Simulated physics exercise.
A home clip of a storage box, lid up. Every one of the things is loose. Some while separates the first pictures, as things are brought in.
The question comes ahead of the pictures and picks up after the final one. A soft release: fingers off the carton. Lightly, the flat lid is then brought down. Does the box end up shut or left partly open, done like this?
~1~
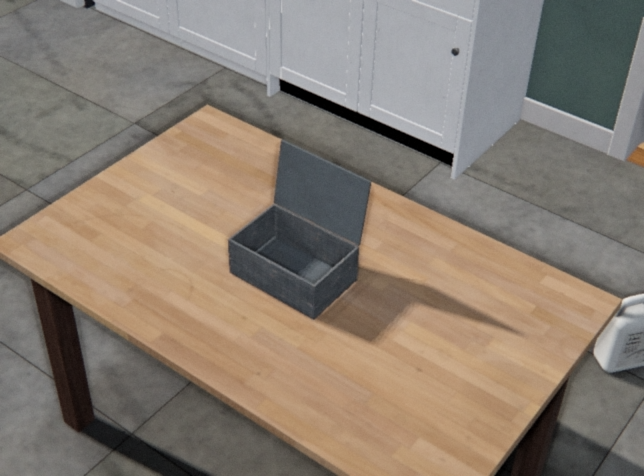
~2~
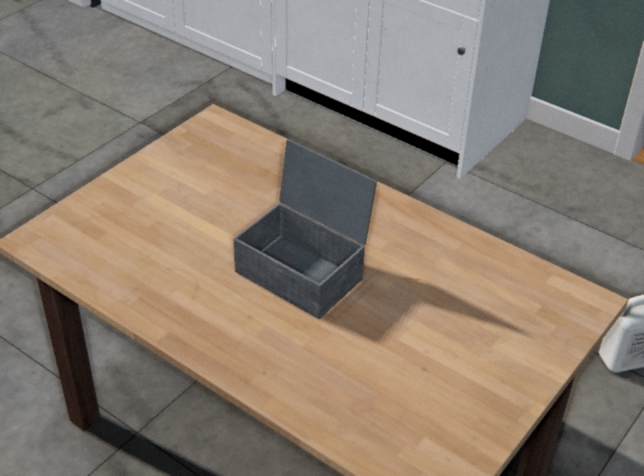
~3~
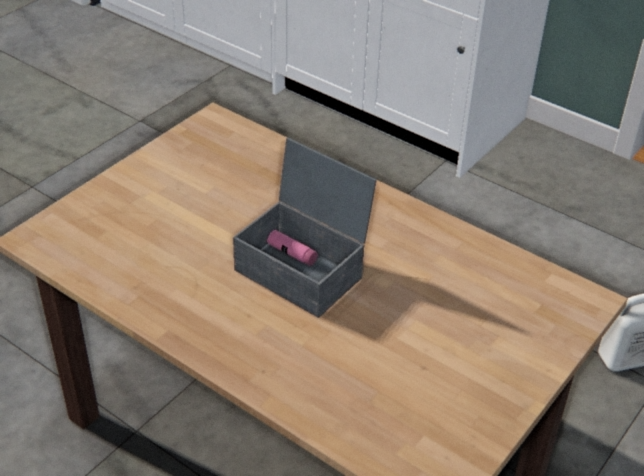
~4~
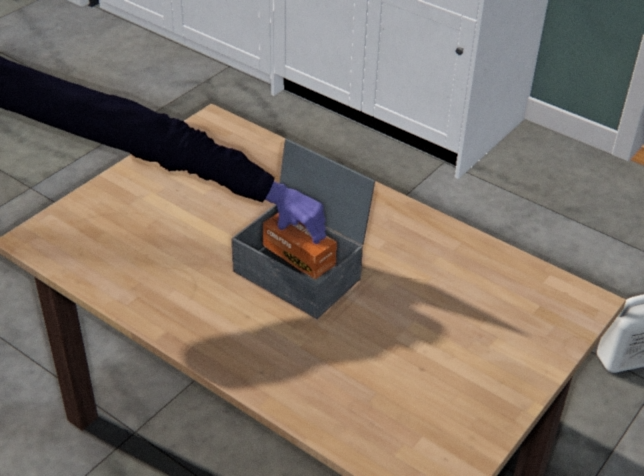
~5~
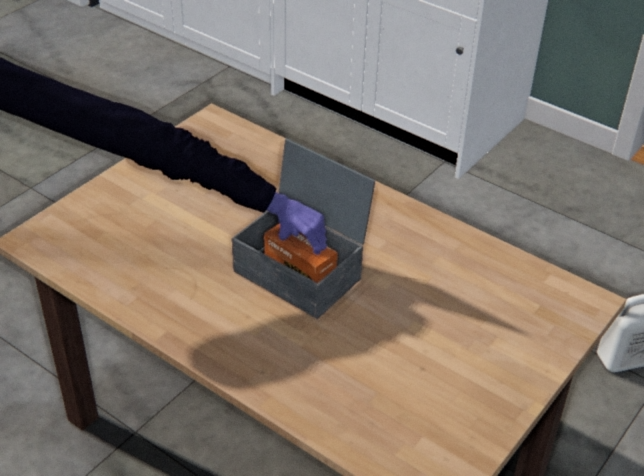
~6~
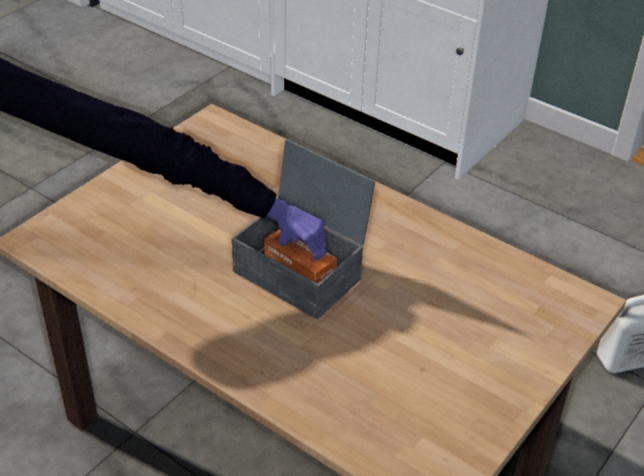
The lid drops into place.
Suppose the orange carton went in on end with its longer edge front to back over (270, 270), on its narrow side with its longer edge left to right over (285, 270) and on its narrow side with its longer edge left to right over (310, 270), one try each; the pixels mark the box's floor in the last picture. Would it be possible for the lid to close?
So, first it won't go down, then it goes down fine, and finally it goes down fine.
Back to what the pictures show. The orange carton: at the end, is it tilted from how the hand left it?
Once everything settles, it keeps its original angle.
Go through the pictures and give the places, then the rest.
The last thing is not in view yet, in the first frame.
The last thing is not in view yet, in the second frame.
The last thing is not in view yet; pink shaker (293, 248), in the third frame.
On its way; orange carton (299, 244), in the fourth frame.
On its way; orange carton (300, 254), in the fifth frame.
Put in, still held; orange carton (300, 260), in the sixth frame.
Then, 1.00 s after the last picture, lid starting down; orange carton slid a little near (300, 273).
Then, 1.50 s after the last picture, lid 66° above the rim; orange carton slid a little near (300, 273).
Then, 1.90 s after the last picture, lid 39° above the rim; orange carton slid a little near (300, 273).
Then, 2.30 s after the last picture, lid 7° above the rim; orange carton slid a little near (300, 273).
At rest, lid shut; moved from the start, orange carton; pink shaker in place. Seen from the same camera at the end, orange carton near (300, 273).
